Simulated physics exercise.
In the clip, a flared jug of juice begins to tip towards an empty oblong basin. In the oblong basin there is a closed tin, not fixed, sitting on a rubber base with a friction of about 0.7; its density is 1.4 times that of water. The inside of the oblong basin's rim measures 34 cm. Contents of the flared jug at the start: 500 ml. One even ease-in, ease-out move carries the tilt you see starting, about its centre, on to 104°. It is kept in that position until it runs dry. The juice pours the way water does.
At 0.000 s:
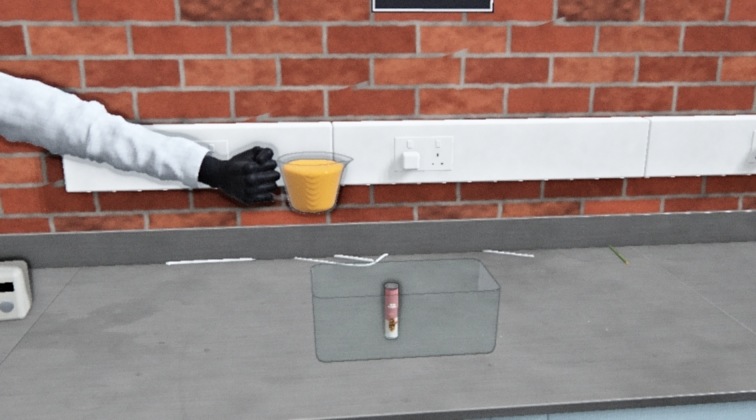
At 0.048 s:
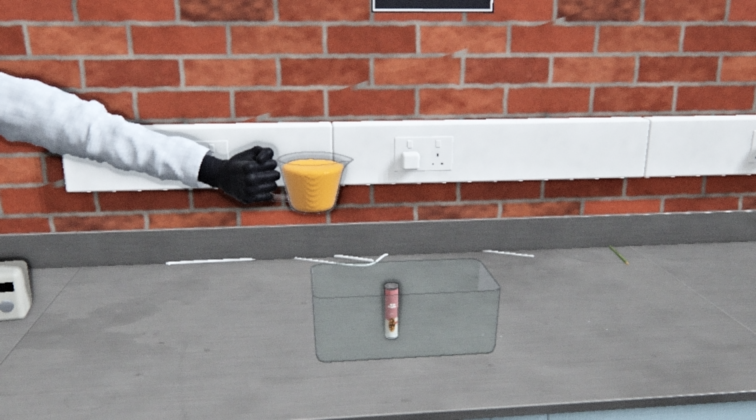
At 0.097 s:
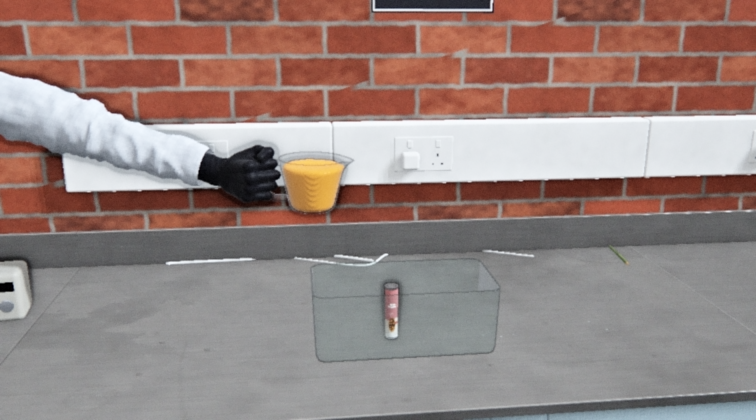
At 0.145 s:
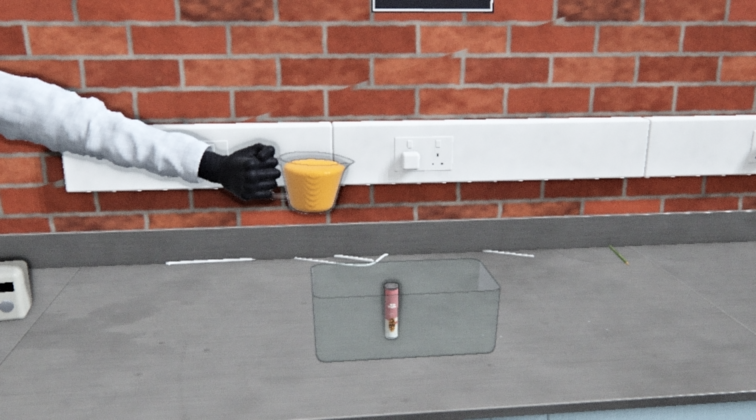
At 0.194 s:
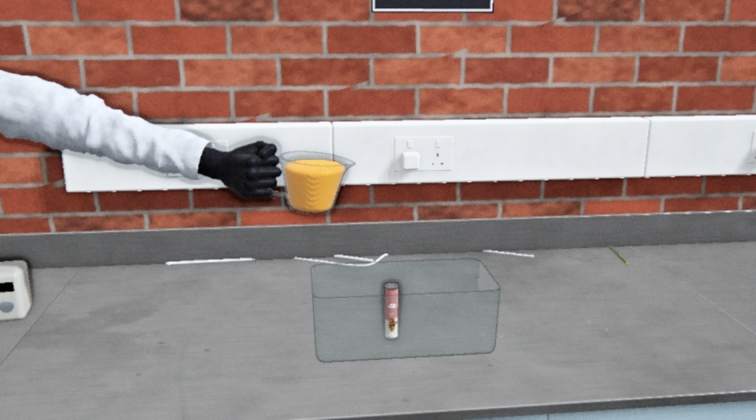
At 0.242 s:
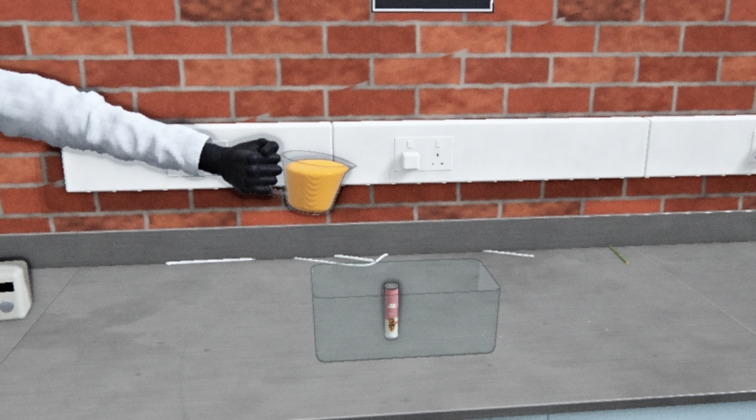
Grey worktop by a brick wall, a black-gloved hand slightly tilting a jug of orange juice rightward above a clear basin holding a tin.
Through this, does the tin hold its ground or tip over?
It pitches over.
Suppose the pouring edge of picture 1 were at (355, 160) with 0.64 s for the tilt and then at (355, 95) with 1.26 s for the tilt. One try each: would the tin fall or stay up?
Trial 1 - tin tips; trial 2 - tin stays standing.
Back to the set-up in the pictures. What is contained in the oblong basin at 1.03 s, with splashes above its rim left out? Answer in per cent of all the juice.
I'd say roughly 72 in a hundred of it.
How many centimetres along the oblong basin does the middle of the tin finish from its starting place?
Net tin displacement: Roughly 9.0 cm.
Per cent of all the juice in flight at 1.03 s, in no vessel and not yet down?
Something like 18 per cent of the total.
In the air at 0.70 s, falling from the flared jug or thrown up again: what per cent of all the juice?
Around 26 percent.
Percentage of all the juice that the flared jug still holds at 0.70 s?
I'd estimate some 66 % remains.
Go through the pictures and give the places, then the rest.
The first frame shows tilt 0°; pouring edge (354, 158); surface from (281, 166) to (343, 165); the oblong basin's rim runs from (312, 281) to (490, 274); the tin's top is at (392, 288).
The second frame shows tilt 0°; pouring edge (354, 159); surface from (281, 166) to (343, 165).
The third frame shows tilt 2°; pouring edge (355, 159); surface from (282, 166) to (344, 165).
The fourth frame shows tilt 3°; pouring edge (355, 161); surface from (283, 166) to (344, 166).
The fifth frame shows tilt 6°; pouring edge (356, 163); surface from (284, 165) to (345, 166).
The sixth frame shows tilt 9°; pouring edge (357, 165); surface from (285, 166) to (348, 166).
After 0.70 s the tilt is 61° and 65 per cent is still to pour; the tin stands where it began.
After 1.03 s the tilt is 96° and 9 per cent is still to pour; the tin stands where it began.
After 1.38 s the tilt is 104° and 0 per cent is still to pour; the tin lies on its side.
After 1.76 s the tilt is 104° and 0 per cent is still to pour; the tin lies on its side.
In the end the tin lies on its side.
